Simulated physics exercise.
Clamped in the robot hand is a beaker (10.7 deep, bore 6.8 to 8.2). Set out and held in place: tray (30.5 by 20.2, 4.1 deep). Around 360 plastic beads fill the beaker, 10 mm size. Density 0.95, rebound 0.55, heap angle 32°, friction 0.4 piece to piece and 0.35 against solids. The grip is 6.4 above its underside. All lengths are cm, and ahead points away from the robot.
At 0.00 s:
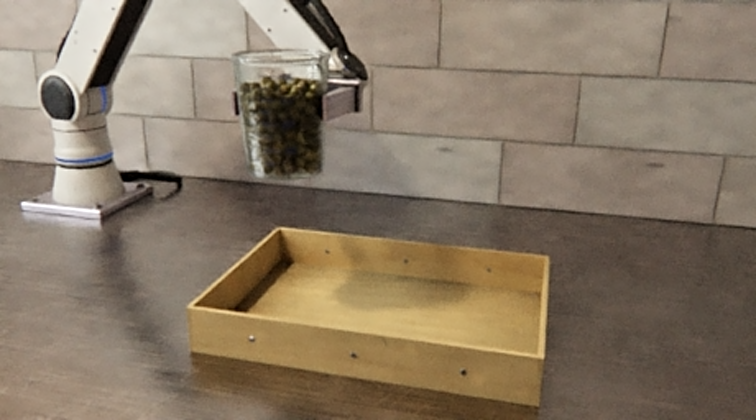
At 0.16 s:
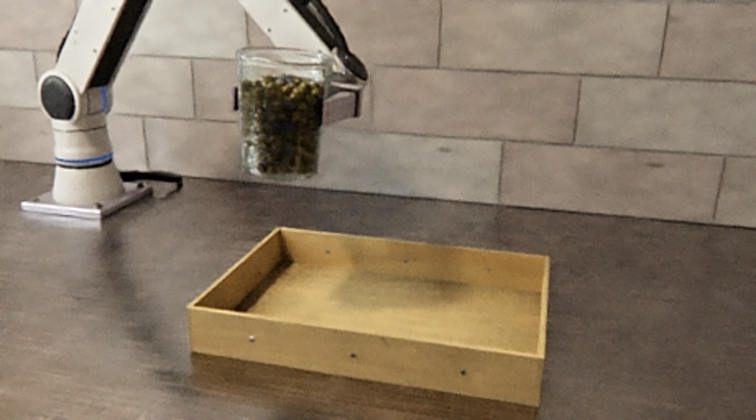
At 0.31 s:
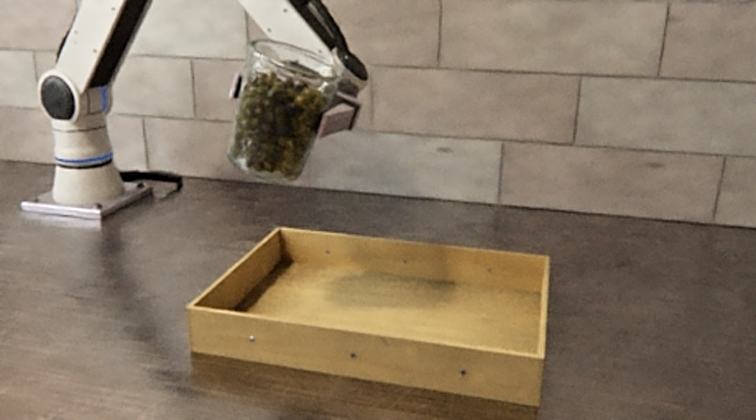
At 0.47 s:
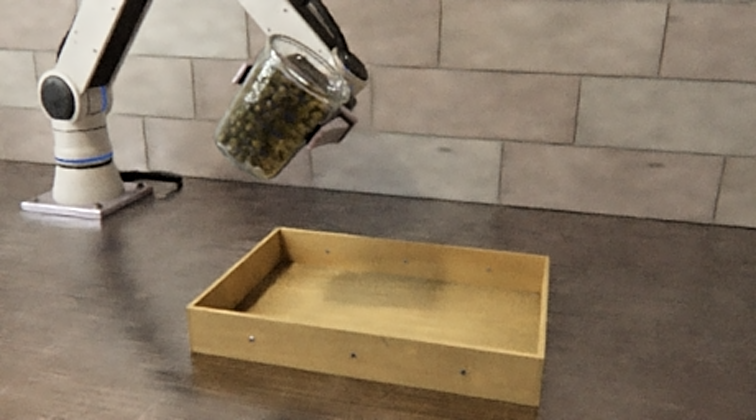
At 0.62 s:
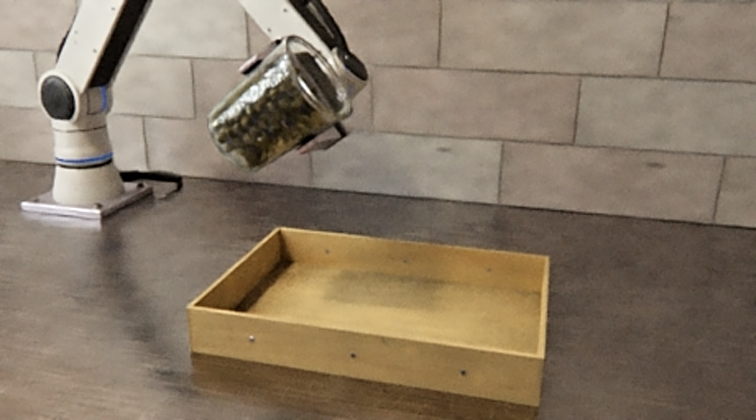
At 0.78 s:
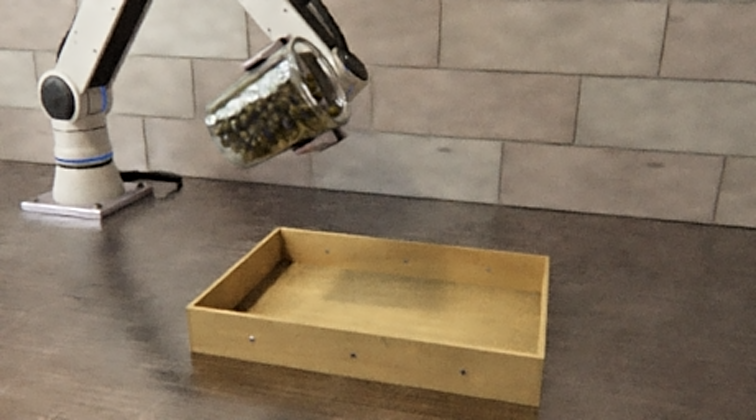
Robot arm gripping a clear beaker of greenish-brown beads and tilting it steeply to the right above an empty wooden tray.
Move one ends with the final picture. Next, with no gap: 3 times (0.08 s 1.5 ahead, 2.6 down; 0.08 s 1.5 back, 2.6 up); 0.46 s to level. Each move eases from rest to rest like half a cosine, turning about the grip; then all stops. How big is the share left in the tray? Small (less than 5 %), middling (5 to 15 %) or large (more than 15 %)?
Share in the tray: Middling (5 to 15 %).
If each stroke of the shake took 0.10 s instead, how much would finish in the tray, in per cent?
In that case some 0 per cent.
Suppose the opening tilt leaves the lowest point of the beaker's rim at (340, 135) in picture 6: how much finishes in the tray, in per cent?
About 20 per cent.
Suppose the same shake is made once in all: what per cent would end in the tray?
In that case some 0 per cent.
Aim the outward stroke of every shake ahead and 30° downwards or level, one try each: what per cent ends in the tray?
About 15 and 25 per cent.
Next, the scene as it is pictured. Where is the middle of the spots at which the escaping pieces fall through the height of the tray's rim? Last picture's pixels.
Near (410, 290).
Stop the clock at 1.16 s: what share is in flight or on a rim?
Some 1 per cent.
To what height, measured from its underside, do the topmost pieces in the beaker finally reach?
Roughly 10.0 cm.
After 1.16 s, tilted 59° forward, highest piece 24 above the table; 353 in the beaker, 3 in the tray, 5 in flight or on a rim.
After 1.53 s, tilted 21° forward, highest piece 24 above the table; 321 in the beaker, 38 in the tray, 1 on the table or floor, 1 in flight or on a rim.
After 1.92 s, level, highest piece 25 above the table; 321 in the beaker, 38 in the tray, 2 on the table or floor.
After 2.97 s, level, highest piece 25 above the table; 321 in the beaker, 38 in the tray, 2 on the table or floor.
At rest, 321 in the beaker, 38 in the tray, 2 on the table or floor. That is 11 % in the tray.
